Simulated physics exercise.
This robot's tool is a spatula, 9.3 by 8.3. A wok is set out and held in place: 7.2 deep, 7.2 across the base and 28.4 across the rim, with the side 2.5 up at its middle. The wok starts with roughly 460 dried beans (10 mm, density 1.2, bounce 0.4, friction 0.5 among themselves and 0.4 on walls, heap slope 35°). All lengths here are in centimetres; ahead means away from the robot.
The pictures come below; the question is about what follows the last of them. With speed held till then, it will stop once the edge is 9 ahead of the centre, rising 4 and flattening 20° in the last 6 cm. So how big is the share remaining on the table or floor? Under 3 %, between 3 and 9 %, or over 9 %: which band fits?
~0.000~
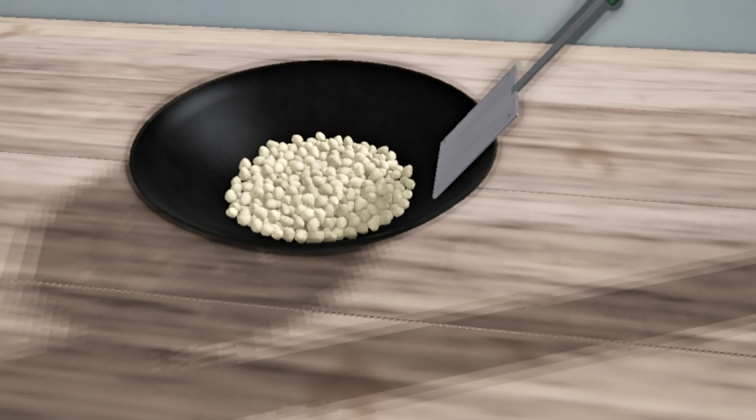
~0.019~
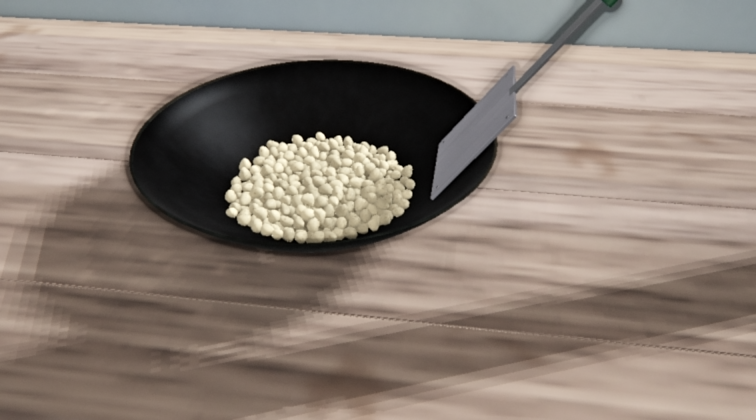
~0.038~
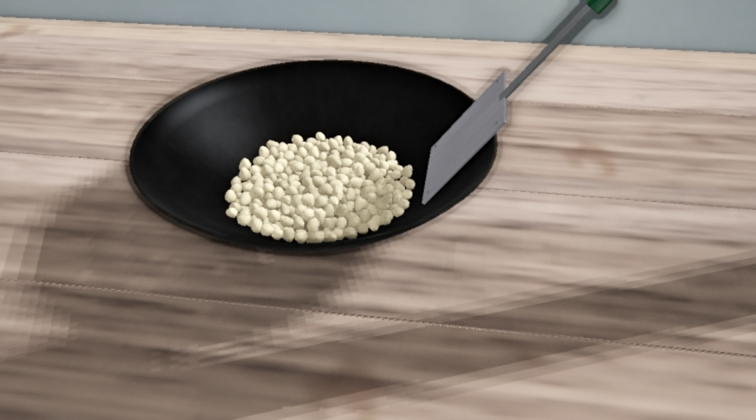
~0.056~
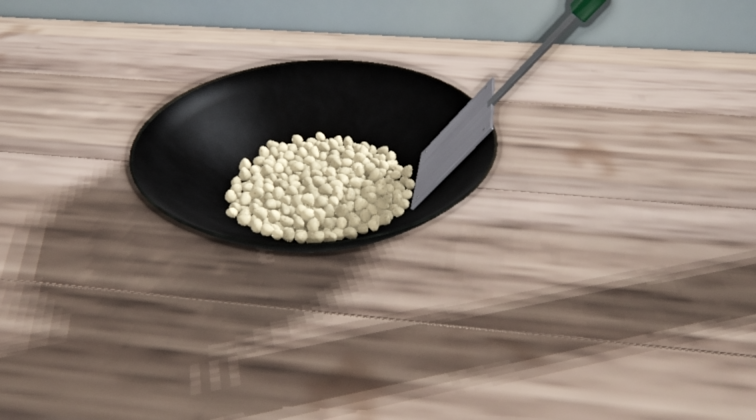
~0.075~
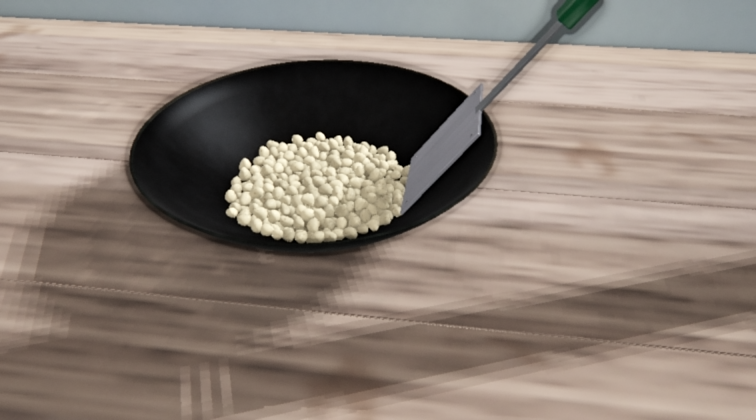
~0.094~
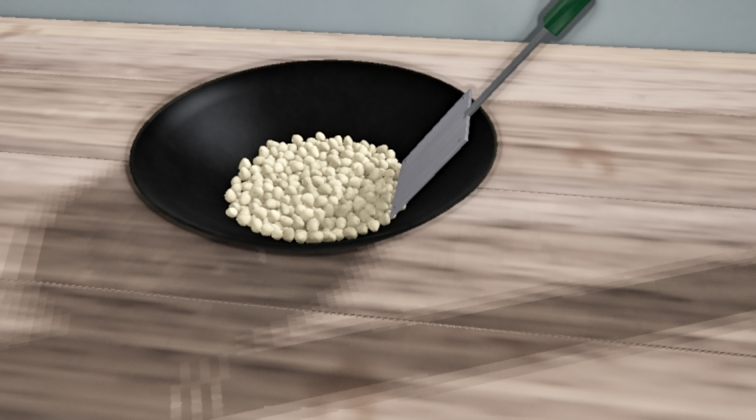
The band that fits is between 3 and 9 %.
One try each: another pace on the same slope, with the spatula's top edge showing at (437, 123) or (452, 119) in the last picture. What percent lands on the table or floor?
Estimates: About 25 %, about 20 %.
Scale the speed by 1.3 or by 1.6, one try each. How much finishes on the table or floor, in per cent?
Estimates, in order: 15 % and 25 %.
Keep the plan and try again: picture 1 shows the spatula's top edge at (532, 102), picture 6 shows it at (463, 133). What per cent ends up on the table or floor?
15 %.
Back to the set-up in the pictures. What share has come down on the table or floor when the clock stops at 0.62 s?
Around 4 percent.
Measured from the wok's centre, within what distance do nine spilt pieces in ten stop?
About 25 cm.
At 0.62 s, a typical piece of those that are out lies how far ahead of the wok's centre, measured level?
I reckon roughly 18 centimetres.
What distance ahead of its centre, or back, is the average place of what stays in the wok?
Offset forward: Around 5.0 cm.
After 0.22 s, sloping 54°, highest piece 5 above the table; 464 in the wok.
After 0.35 s, sloping 47°, highest piece 8 above the table; 464 in the wok.
After 0.62 s, sloping 34°, highest piece 8 above the table; 439 in the wok, 22 on the table or floor, 3 on the blade or in flight.
After 1.67 s, sloping 34°, highest piece 8 above the table; 437 in the wok, 27 on the table or floor.
At rest, 437 in the wok, 27 on the table or floor. That is 6 % on the table or floor.
